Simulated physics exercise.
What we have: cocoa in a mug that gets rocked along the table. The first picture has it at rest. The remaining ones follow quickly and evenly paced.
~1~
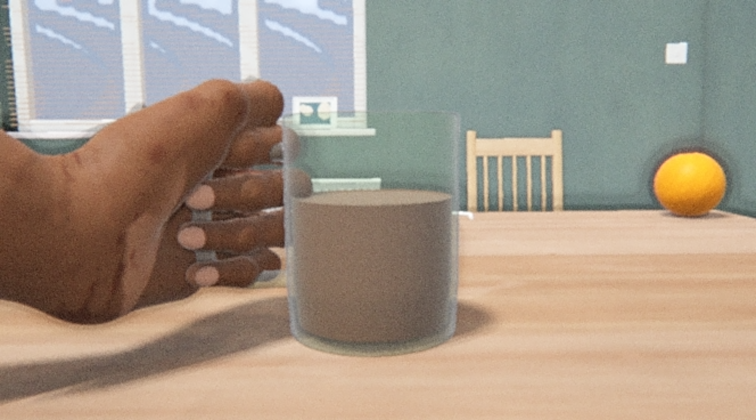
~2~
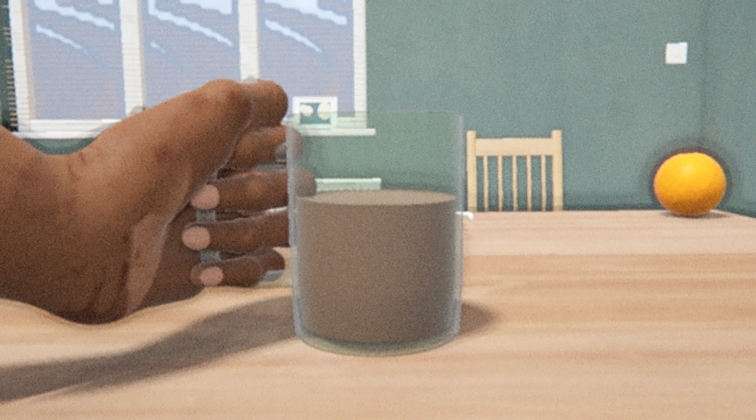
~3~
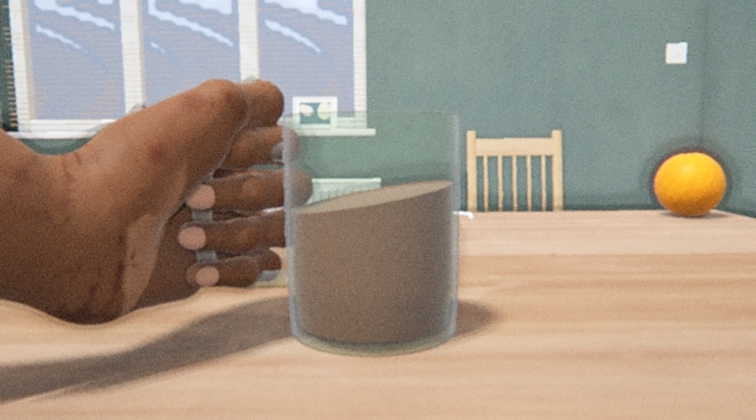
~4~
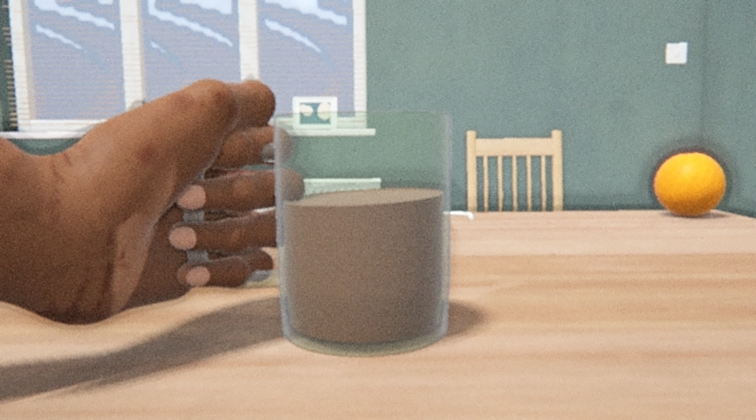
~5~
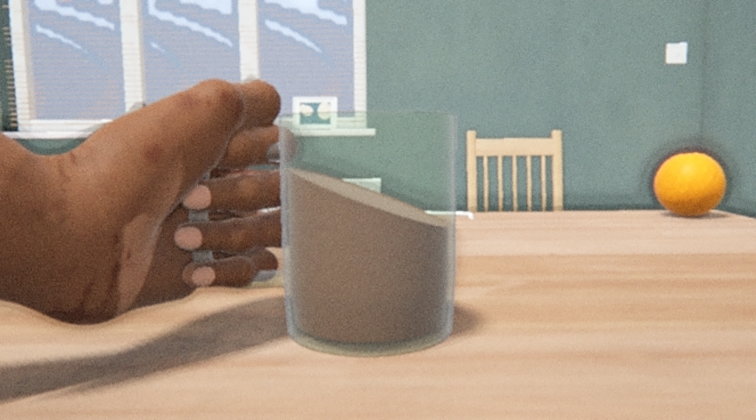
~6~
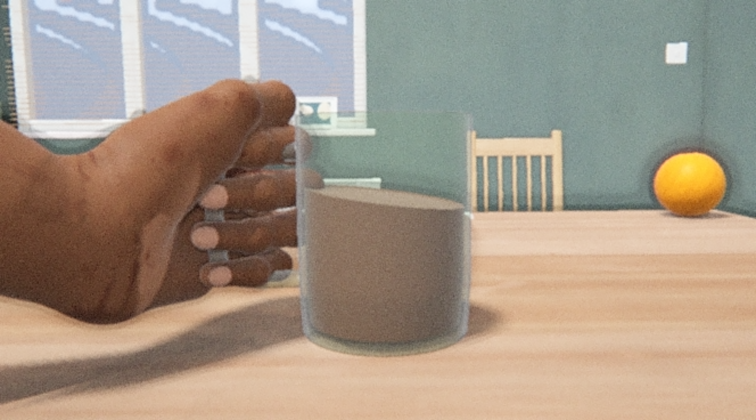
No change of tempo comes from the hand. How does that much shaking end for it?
It overflows.
Soon after, the highest wave so far goes over the rim.
In the end, the highest wave so far goes over the rim; some is on the top.
